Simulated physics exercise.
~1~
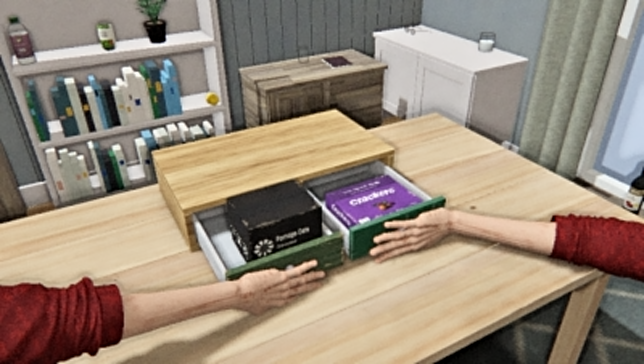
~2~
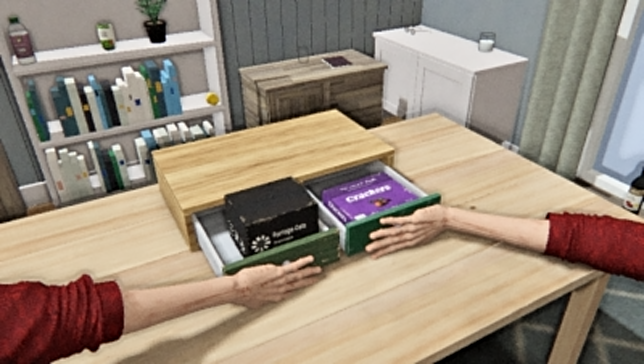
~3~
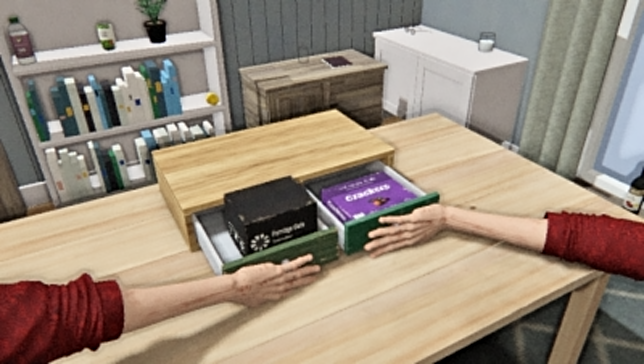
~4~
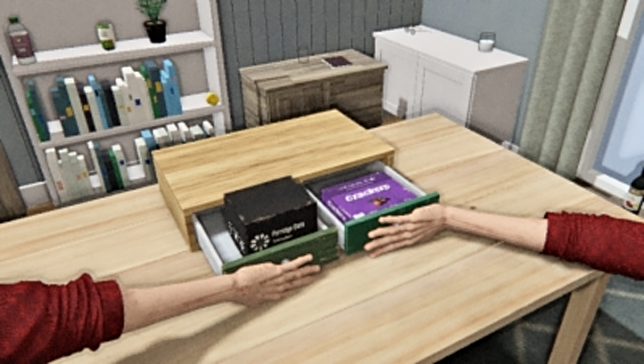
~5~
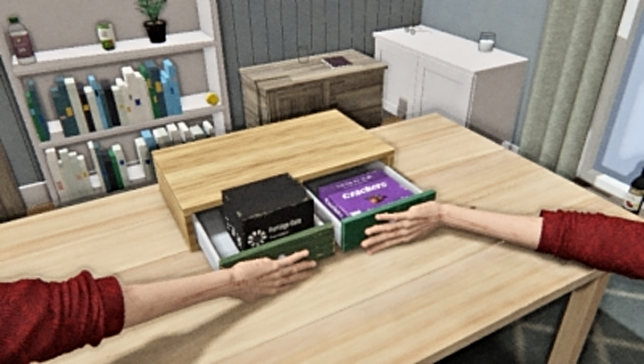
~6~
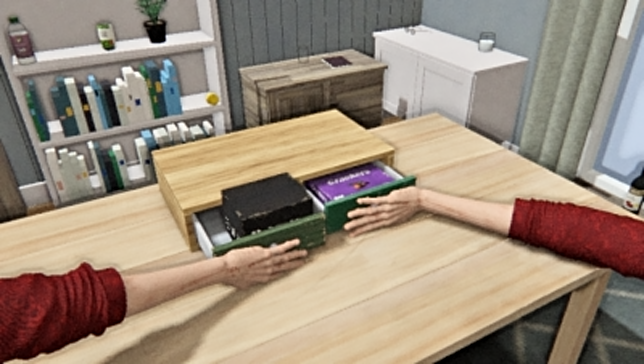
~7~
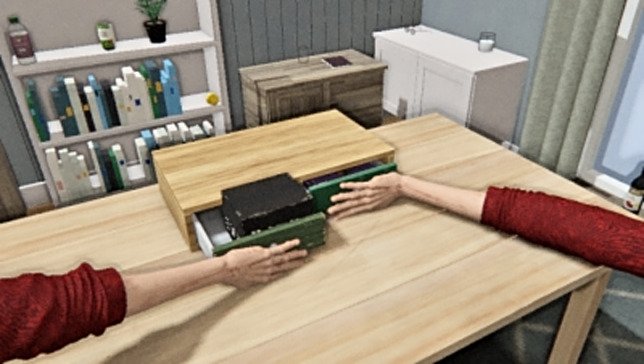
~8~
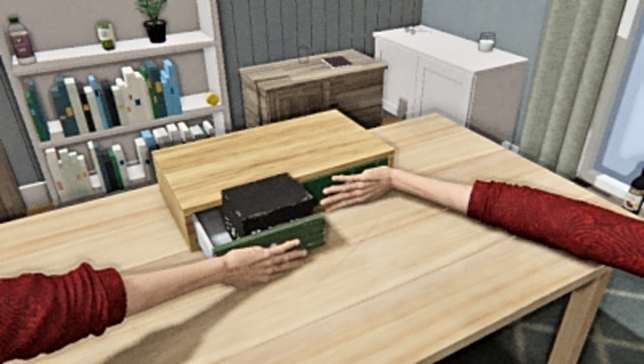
The footage shows two hands pushing the open drawers of a low wooden cabinet on a table, one holding a black box and the other a purple box. Both drawers start inward, then the right one slides shut while the left one stays ajar.
